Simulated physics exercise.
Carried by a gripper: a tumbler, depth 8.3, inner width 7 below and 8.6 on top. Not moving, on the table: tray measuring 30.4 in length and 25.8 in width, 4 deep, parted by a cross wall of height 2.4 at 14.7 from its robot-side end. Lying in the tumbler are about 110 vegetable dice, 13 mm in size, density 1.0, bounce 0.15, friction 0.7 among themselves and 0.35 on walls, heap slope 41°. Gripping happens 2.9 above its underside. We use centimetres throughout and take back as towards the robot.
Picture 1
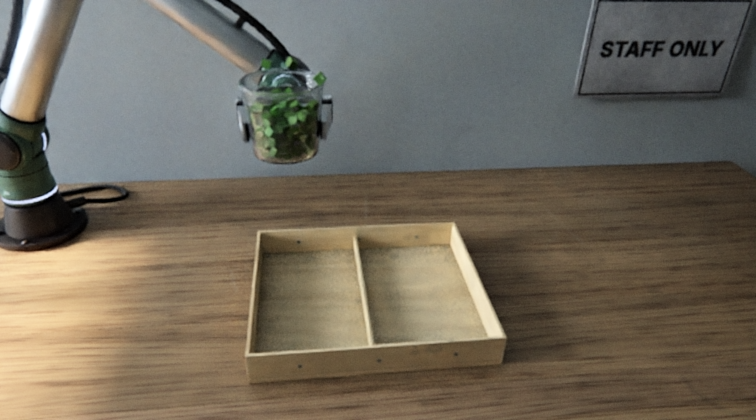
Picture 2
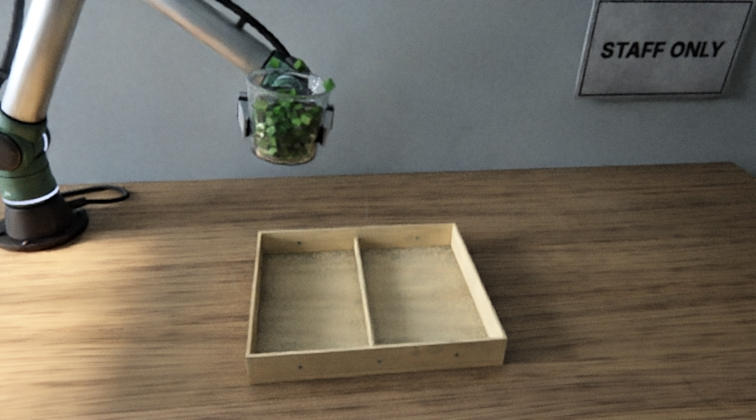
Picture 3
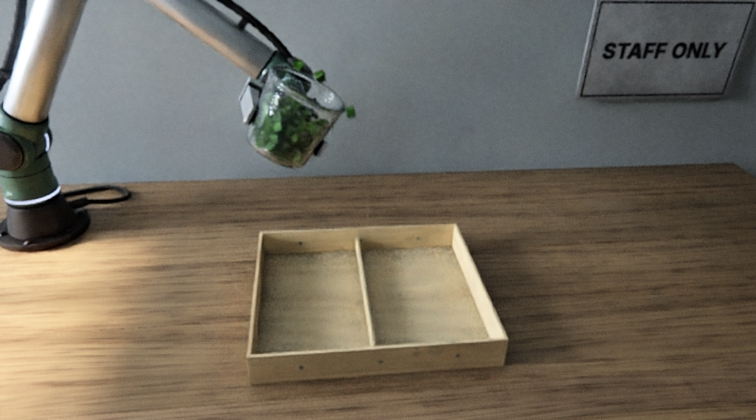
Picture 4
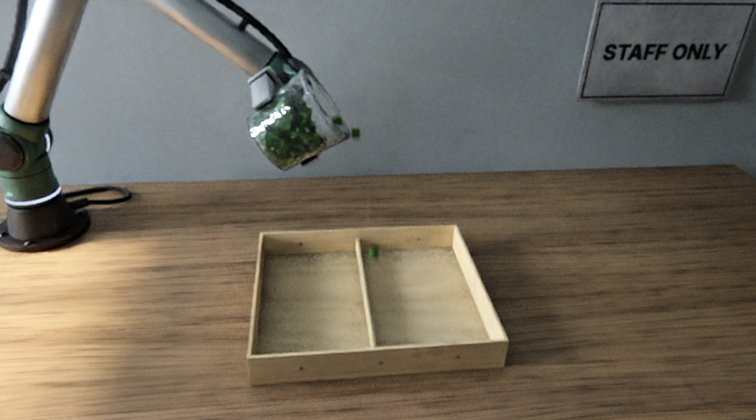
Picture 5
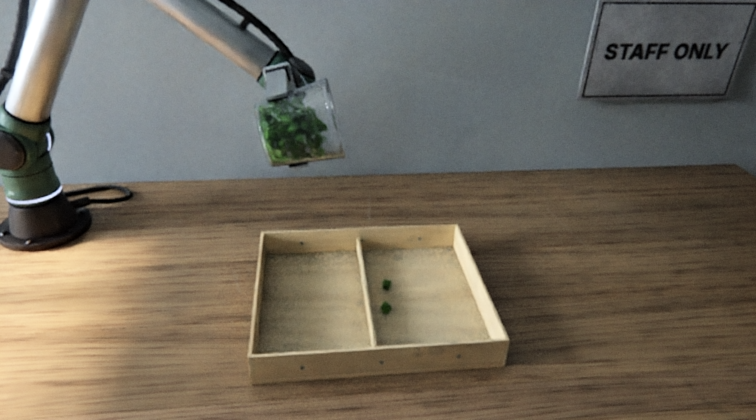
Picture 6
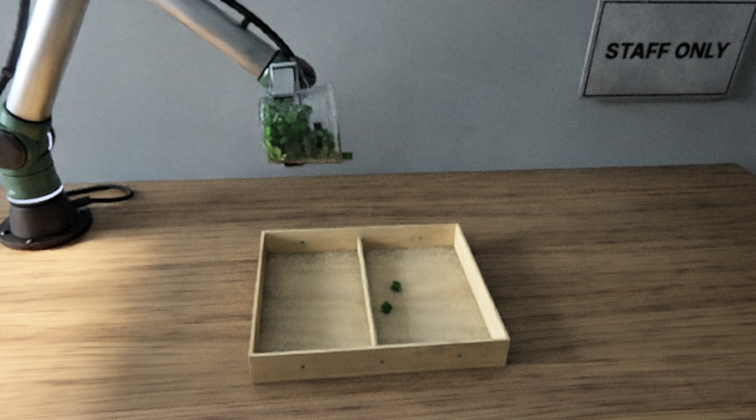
A silver and green robot arm at the left holds a clear tumbler of green vegetable dice above a brown wooden table, seen from slightly above by a still camera. A pale wooden tray split in two by a cross wall rests below, with a "STAFF ONLY" sign at upper right on the grey wall. The gripper tilts the tumbler rightward until nearly horizontal, and two dice drop into the tray's right section while the rest stay inside.
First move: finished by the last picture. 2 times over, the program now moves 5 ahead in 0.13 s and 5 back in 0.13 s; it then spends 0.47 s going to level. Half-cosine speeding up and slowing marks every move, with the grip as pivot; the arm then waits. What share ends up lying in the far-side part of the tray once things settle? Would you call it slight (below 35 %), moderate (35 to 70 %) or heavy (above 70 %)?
I would call it heavy.
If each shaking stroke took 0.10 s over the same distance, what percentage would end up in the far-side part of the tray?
The share would be near 90 %.
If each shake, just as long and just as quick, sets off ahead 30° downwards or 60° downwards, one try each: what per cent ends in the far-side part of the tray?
Estimates, in order: 55 % then 15 %.
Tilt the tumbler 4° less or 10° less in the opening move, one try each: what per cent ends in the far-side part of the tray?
75 and 60 percent.
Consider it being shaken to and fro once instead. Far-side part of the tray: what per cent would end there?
75 %.
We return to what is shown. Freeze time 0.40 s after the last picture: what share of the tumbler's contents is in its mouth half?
Roughly 60 %.
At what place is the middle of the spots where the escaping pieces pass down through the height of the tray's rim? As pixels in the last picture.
Around (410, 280).
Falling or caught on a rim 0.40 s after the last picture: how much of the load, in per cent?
Reading at that time: Some 3 per cent.
Then, 0.40 s later, tilted 85° forward, highest piece 25 above the table; 74 in the far-side part, 22 in the tumbler, 8 in the robot-side part, 3 in flight or on a rim.
Then, 0.79 s later, tilted 32° forward, highest piece 30 above the table; 87 in the far-side part, 15 in the robot-side part, 5 in the tumbler.
Then, 1.19 s later, level, highest piece 25 above the table; 87 in the far-side part, 15 in the robot-side part, 5 in the tumbler.
Then, 2.24 s later, level, highest piece 25 above the table; 87 in the far-side part, 15 in the robot-side part, 5 in the tumbler.
At rest, 87 in the far-side part, 15 in the robot-side part, 5 in the tumbler. That is 81 % in the far-side part of the tray.
